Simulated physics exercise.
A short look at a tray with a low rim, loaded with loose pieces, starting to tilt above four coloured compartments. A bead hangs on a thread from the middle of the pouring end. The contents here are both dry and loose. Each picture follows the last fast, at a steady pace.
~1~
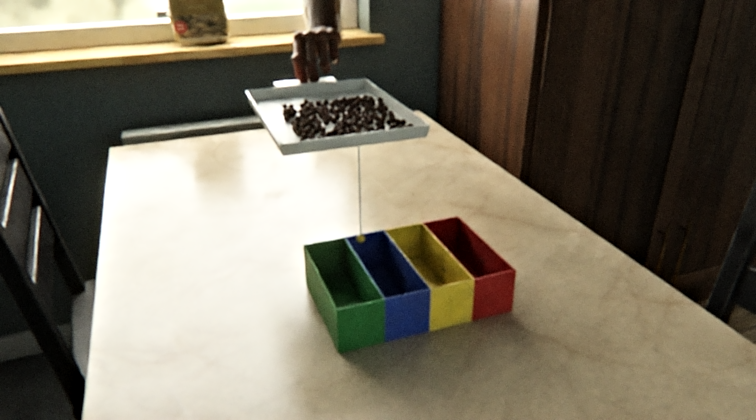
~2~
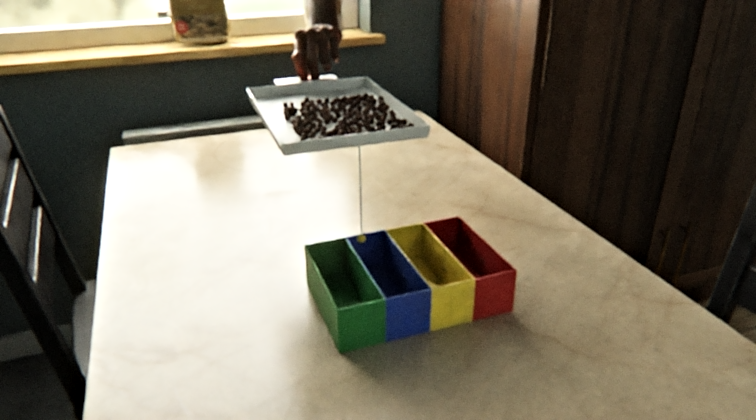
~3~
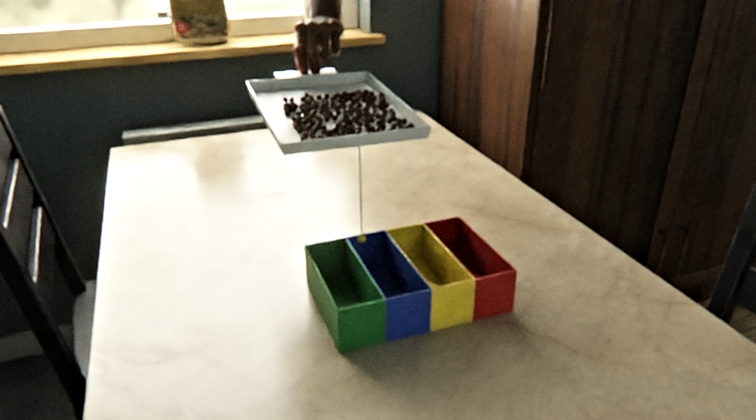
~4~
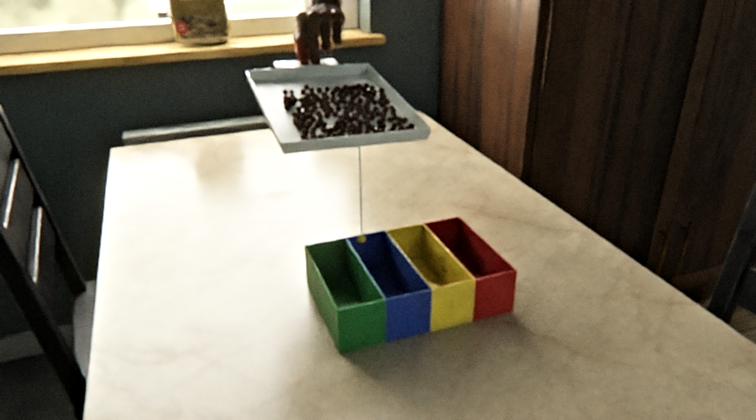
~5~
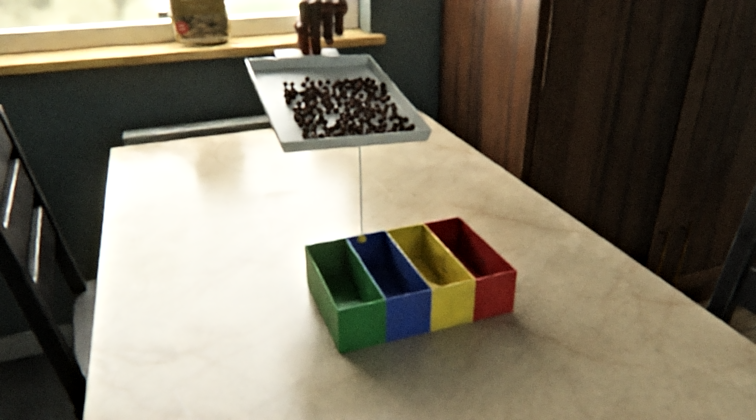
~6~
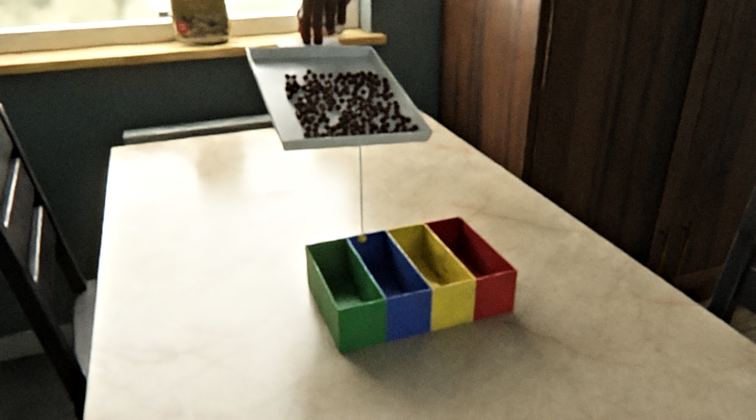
On a pale, marbled table beside a window and dark wooden panels, the view looks down from a fixed spot in front. A hand at the far side holds a light grey tray of small dark berries above a box with green, blue, yellow and red compartments, a bead hanging on a thread between them. The hand raises the tray's far edge, gradually tilting it toward the viewer, the near right corner lowest.
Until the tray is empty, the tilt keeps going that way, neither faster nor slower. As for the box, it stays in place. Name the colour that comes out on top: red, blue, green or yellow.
Yellow comes out on top.
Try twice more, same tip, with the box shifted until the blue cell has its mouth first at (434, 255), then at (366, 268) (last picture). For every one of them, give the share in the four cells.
The first yields 90 per cent and the second 100 per cent.
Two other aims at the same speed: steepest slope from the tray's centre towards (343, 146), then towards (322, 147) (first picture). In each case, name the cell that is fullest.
The green cell first, that green cell second.
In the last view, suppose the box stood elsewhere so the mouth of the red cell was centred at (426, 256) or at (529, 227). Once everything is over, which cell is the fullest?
Red first, green second.
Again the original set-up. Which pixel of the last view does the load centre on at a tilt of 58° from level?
Look about (376, 111) in the last picture.
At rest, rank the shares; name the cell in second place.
Second: The cell in blue.
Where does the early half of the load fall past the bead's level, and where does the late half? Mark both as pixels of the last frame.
I'd place the first part at (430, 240) and the rest at (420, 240).
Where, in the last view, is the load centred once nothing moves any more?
(423, 297).
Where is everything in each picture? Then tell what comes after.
Corners of the pouring end at (282, 143) and (427, 124), level; middle of the load at (345, 120), allspice berries; bead on its thread at (361, 238); green cell at (361, 322); blue cell at (407, 311); yellow cell at (452, 301); red cell at (494, 291), in the first frame.
Corners of the pouring end at (283, 143) and (428, 124), level; middle of the load at (346, 119), in the second frame.
Corners of the pouring end at (283, 142) and (428, 126), tipped barely, lowest at the right corner; middle of the load at (346, 117), in the third frame.
Corners of the pouring end at (283, 141) and (429, 127), tipped a little, lowest at the right corner; middle of the load at (346, 113), in the fourth frame.
Corners of the pouring end at (284, 141) and (429, 129), tipped a little, lowest at the right corner; middle of the load at (347, 110), in the fifth frame.
Corners of the pouring end at (285, 139) and (430, 130), tipped clearly, lowest at the right corner; middle of the load at (350, 107); green cell at (362, 322); blue cell at (409, 311); yellow cell at (453, 301); red cell at (495, 291), in the sixth frame.
Soon after the last picture, tray tipped steeply; all on the tray.
A little later, tray tipped right over; about a third on the tray; a small part in the yellow cell; a small part in the blue cell; a small part in the red cell; a stray few in the green cell; about a third falling or outside the box.
Later still, tray tipped past a quarter turn; about half in the yellow cell; about a quarter in the blue cell; a small part in the green cell; a small part in the red cell; a stray few falling or outside the box.
At rest, tray tipped past a quarter turn; about half in the yellow cell; about a quarter in the blue cell; a small part in the green cell; a small part in the red cell; a stray few outside the box.
